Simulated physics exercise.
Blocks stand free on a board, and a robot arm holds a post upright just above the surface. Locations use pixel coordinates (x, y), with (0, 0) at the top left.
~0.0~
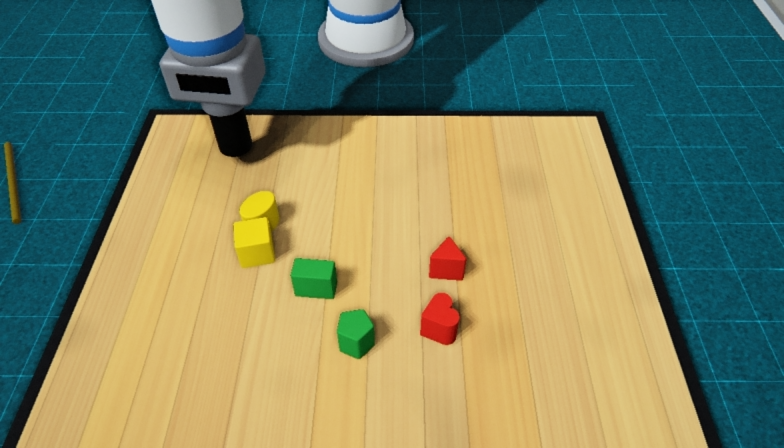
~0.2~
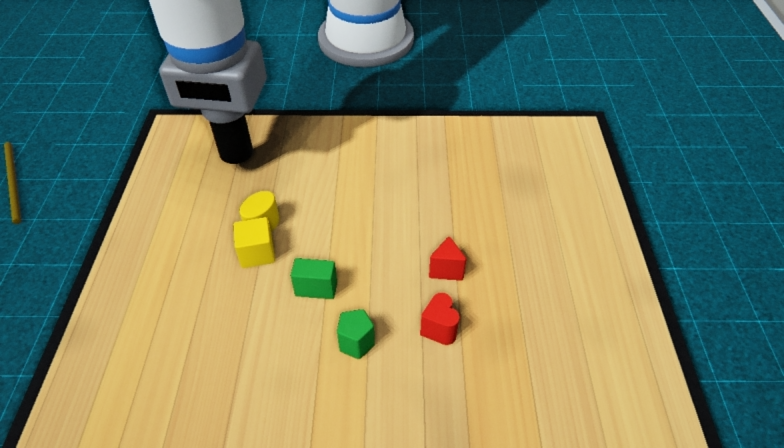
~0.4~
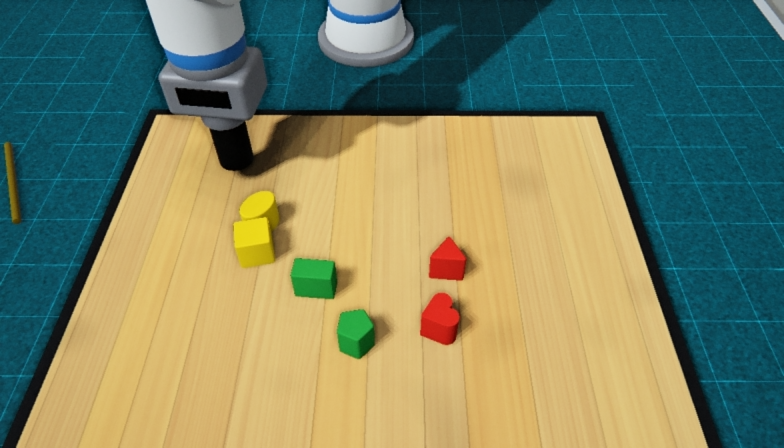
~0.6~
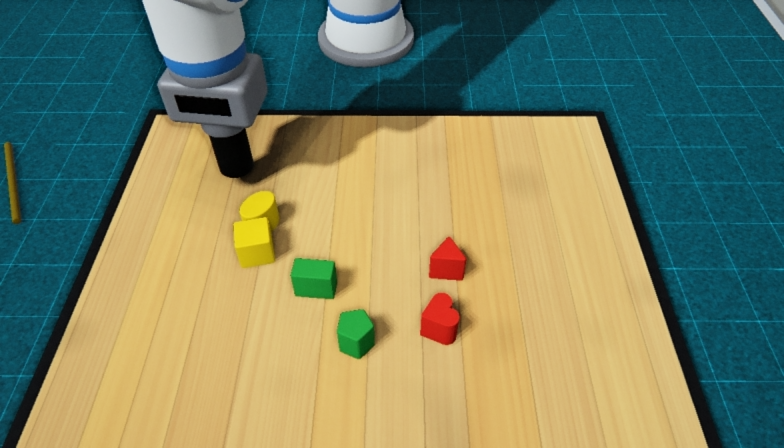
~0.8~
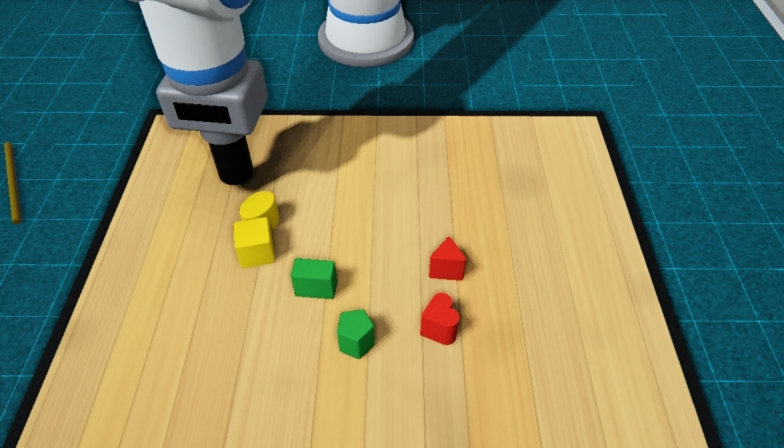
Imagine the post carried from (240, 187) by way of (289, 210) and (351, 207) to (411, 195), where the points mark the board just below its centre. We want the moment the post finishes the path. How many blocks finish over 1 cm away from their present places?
When the path ends, I think you'll find one block out of place by more than 1 cm.
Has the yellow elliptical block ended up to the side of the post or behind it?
It seems so.
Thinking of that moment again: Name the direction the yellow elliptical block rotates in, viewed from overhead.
Seen from overhead, it turns clockwise.
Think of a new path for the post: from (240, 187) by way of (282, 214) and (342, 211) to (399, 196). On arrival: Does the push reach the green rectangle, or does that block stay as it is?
It will remain on its spot.
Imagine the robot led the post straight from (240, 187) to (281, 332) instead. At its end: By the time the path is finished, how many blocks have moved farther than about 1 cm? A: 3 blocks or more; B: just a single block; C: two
C - two.
What follows on the original path. One third of the way, post (287, 197); yellow square block (251, 236); yellow elliptical block (267, 211), turned 55° clockwise.
Two thirds of the way, post (351, 194); yellow square block (251, 236); yellow elliptical block (267, 211), turned 55° clockwise.
At the end, post (412, 181); yellow square block (251, 236); yellow elliptical block (267, 211), turned 55° clockwise.
